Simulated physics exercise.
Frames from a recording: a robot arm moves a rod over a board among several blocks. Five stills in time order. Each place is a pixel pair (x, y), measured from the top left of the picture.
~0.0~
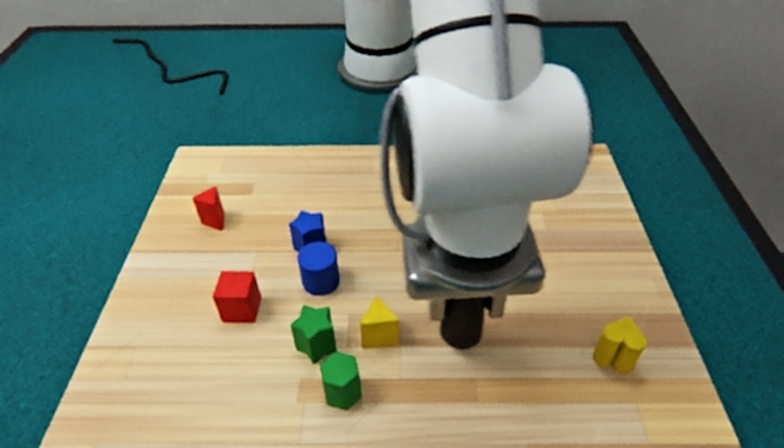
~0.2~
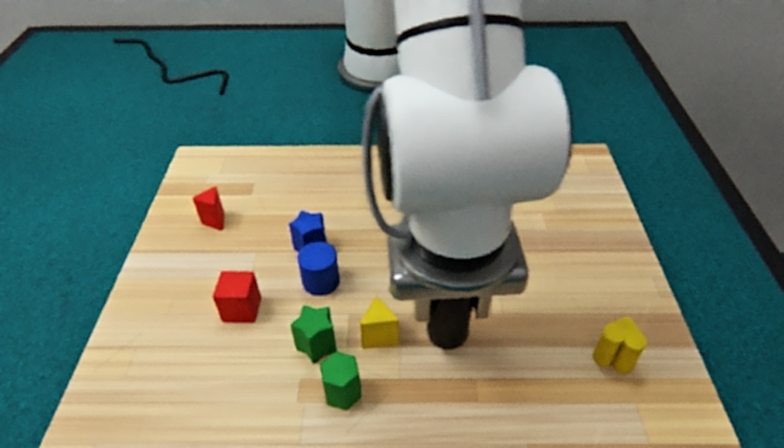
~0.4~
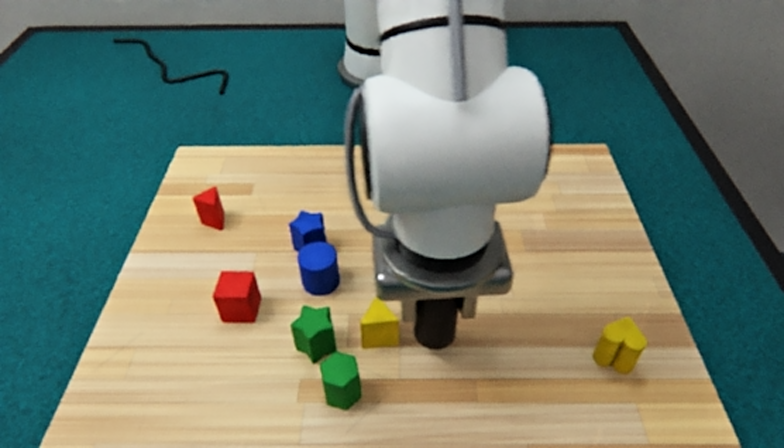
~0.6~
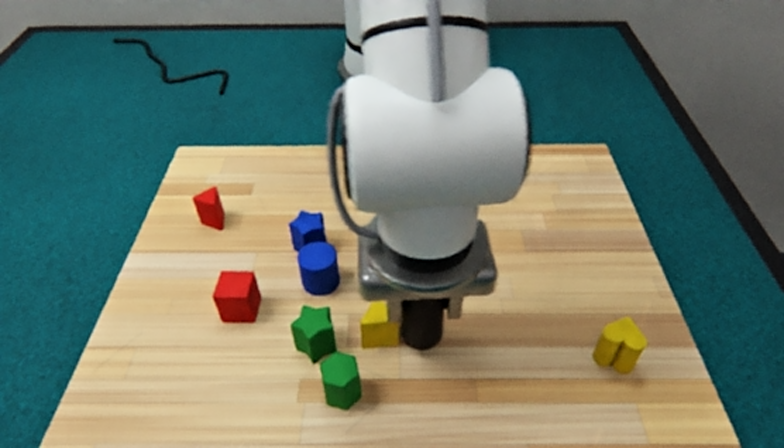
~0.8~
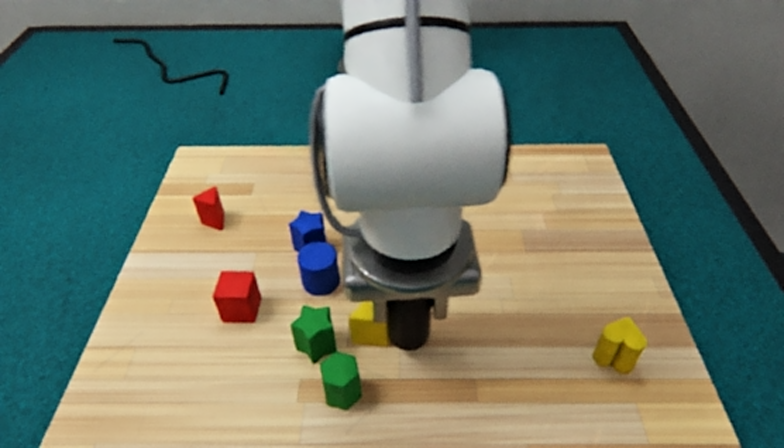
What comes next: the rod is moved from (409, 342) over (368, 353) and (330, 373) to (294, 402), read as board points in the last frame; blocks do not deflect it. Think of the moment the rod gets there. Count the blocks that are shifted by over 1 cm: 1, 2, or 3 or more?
The answer is three or more blocks, counting only moves over 1 cm.
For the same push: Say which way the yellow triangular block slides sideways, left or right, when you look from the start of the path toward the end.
Seen from start to end, it moves right.
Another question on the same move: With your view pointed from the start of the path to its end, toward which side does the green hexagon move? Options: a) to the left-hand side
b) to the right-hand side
My pick is a.
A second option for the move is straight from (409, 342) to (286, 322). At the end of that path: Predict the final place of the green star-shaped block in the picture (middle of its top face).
Most likely (259, 327).
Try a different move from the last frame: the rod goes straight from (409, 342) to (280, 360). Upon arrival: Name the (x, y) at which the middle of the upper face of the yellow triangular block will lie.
I predict (316, 301).
The first path, step by step. One third of the way, rod at (366, 345); yellow triangular block at (341, 310), turned 70° clockwise.
Two thirds of the way, rod at (327, 365); green star-shaped block at (297, 322), turned 35° clockwise; green hexagon at (323, 389), turned 40° anticlockwise; yellow triangular block at (335, 309), turned 80° clockwise.
At the end, rod at (292, 393); green star-shaped block at (295, 323), turned 45° clockwise; green hexagon at (309, 411), turned 110° anticlockwise; yellow triangular block at (335, 309), turned 80° clockwise.
